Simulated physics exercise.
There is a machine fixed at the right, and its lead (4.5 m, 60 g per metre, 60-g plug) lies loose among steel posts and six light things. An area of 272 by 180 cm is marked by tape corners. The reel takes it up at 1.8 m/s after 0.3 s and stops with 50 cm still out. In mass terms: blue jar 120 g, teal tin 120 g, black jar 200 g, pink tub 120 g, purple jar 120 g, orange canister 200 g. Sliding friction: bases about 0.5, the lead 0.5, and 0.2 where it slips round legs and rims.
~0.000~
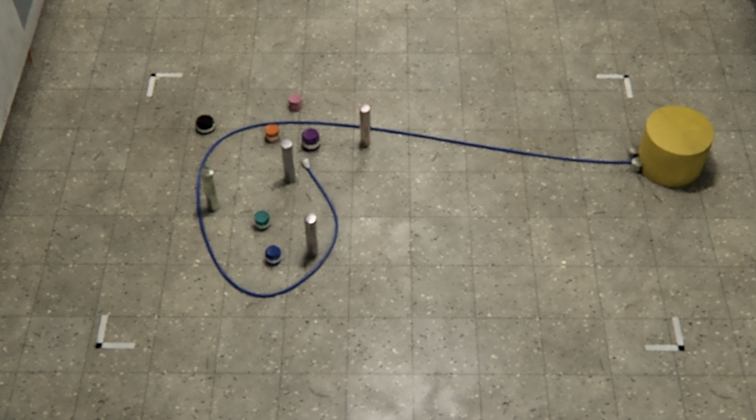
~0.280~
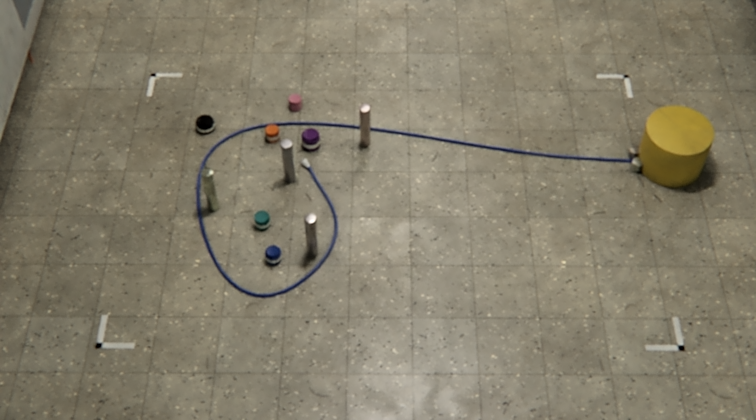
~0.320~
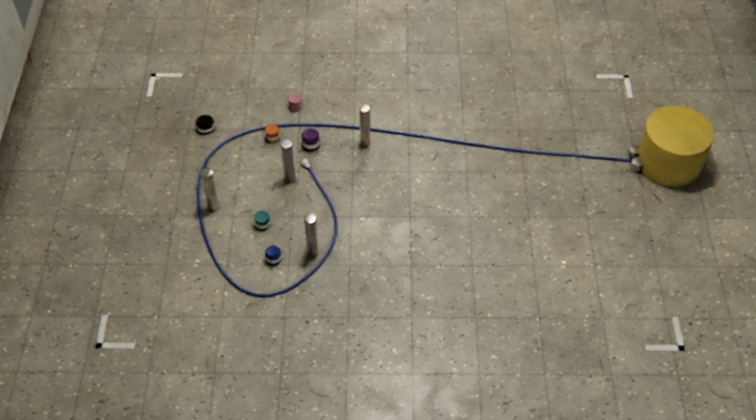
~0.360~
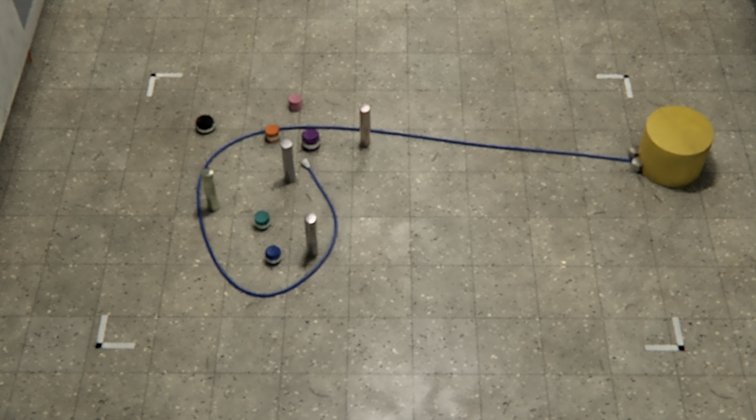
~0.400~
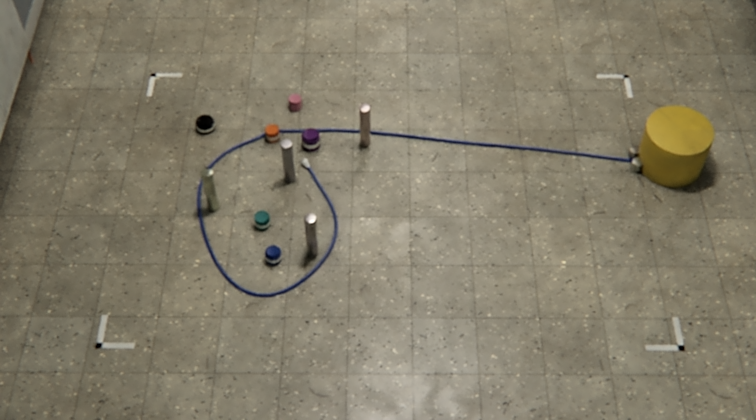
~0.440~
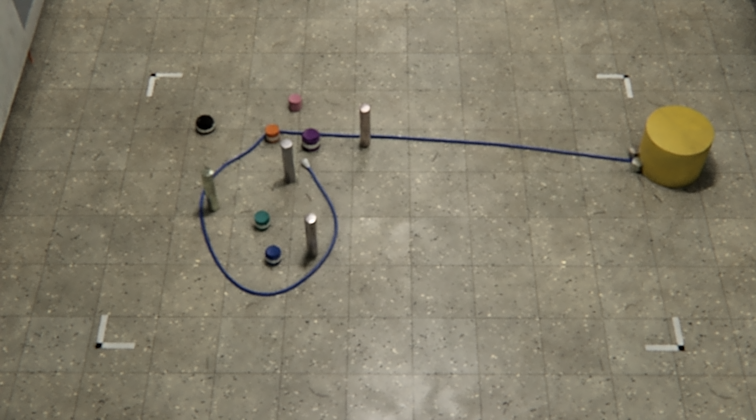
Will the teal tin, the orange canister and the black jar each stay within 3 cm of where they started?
Teal tin: Yes, it stays close; orange canister: No, it is displaced; black jar: No, it is displaced.
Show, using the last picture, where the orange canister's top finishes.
Around (315, 163).
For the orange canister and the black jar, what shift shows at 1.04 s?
Orange canister: 35 cm; black jar: 0 cm.
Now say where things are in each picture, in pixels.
Shows, teal tin (262, 216); orange canister (272, 129); black jar (205, 120); posts (365, 107) (310, 218) (286, 143) (206, 172); lead runs through (561, 158) (395, 132) (233, 133) (214, 258) (336, 233), in the first frame.
Shows, lead runs through (564, 157) (236, 134) (336, 233), in the second frame.
Shows, lead runs through (569, 155) (239, 135) (336, 233), in the third frame.
Shows, lead runs through (575, 154) (245, 137) (336, 233), in the fourth frame.
Shows, lead runs through (584, 155) (253, 140) (336, 233), in the fifth frame.
Shows, teal tin (262, 216); orange canister (272, 129); black jar (205, 120); lead runs through (594, 156) (425, 139) (263, 138) (214, 256) (336, 233), in the sixth frame.
At 1.0 s, plug at (315, 231); orange canister 34 cm off its start, blue jar 26 cm off its start, purple jar 23 cm off its start.
At 1.6 s, plug at (289, 127); black jar 58 cm off its start, orange canister 34 cm off its start, blue jar 26 cm off its start.
At 2.2 s, plug at (495, 103); black jar 151 cm off its start at (419, 5), orange canister 34 cm off its start at (315, 163), blue jar 26 cm off its start at (286, 209).
At 2.8 s, plug at (606, 145); black jar 151 cm off its start, orange canister 34 cm off its start, blue jar 26 cm off its start.
At 3.6 s, plug at (610, 147); black jar 151 cm off its start at (419, 5), orange canister 34 cm off its start at (315, 163), teal tin 0 cm off its start at (262, 216), blue jar 26 cm off its start at (286, 209).
